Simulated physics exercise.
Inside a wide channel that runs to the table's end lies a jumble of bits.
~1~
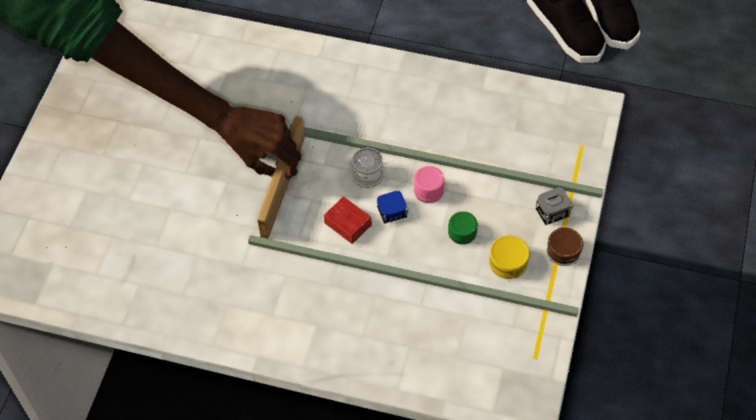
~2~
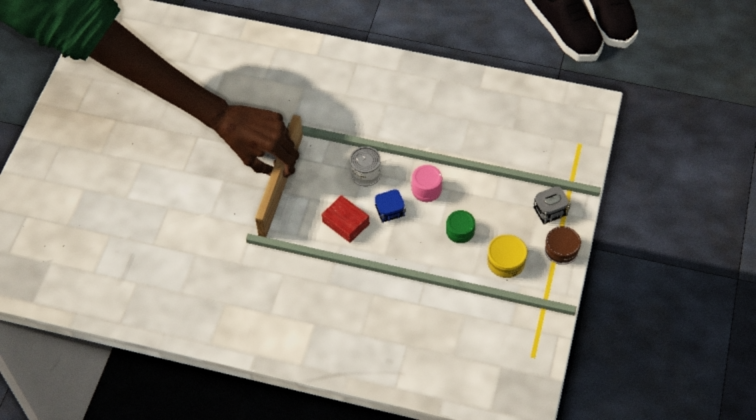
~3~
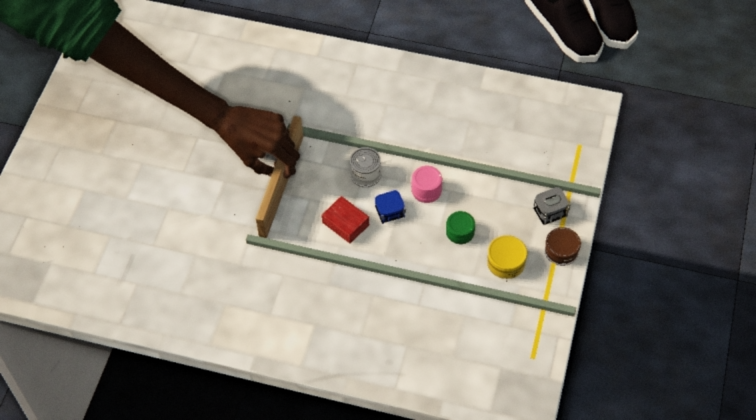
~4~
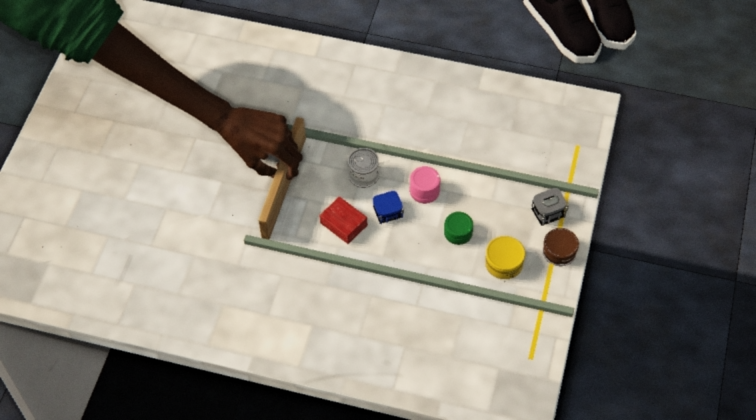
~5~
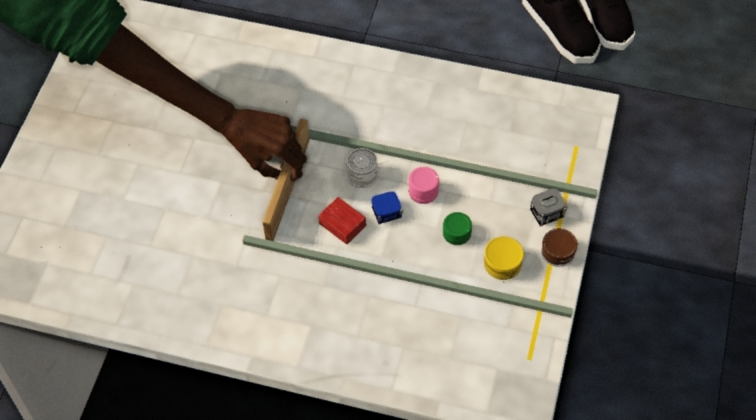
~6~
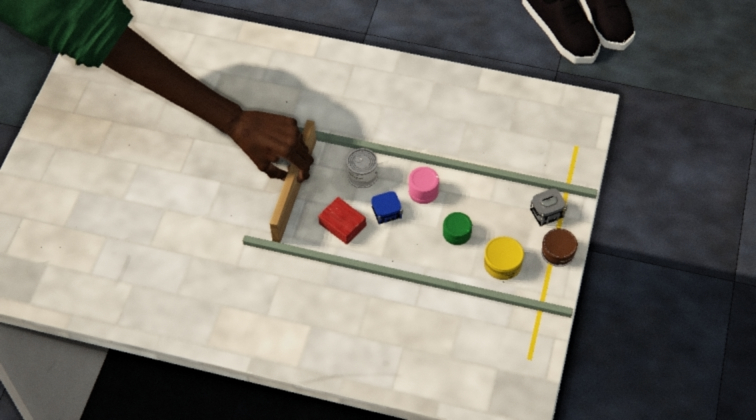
At first, a hand in a green sleeve holds a wooden board upright at the left of a channel between two rails, with eight small coloured objects scattered to its right. The board then slides slightly rightward toward the clear and red pieces, while the objects stay put around the yellow tape.
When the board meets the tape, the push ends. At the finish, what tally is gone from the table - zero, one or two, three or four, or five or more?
The tally gone is five or more.
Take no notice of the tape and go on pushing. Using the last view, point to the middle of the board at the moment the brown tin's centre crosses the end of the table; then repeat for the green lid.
Approx. (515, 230) for the first, approx. (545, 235) for the second.
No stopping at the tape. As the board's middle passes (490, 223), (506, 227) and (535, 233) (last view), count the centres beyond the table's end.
Place by place: 0, 0 and 3.
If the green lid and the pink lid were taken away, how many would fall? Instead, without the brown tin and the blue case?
First 3, then 4.
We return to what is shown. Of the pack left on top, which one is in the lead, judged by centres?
The red block ends nearest.
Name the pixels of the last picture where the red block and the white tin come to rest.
Final positions - red block around (574, 274), white tin around (578, 209).
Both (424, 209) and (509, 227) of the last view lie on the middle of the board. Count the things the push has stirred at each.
Tally: 5; 8.
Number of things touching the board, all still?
3 in contact.
Soon after, none off yet; brown tin at rest near (559, 248); grey case at rest near (548, 207); yellow tub at rest near (504, 258).
Then, none off yet; brown tin at rest near (559, 248); grey case moving near (552, 207); yellow tub moved about its own width near (526, 268).
At rest, the number that fall off is five or more; fallen, pink lid, green lid, yellow tub, grey case and brown tin.
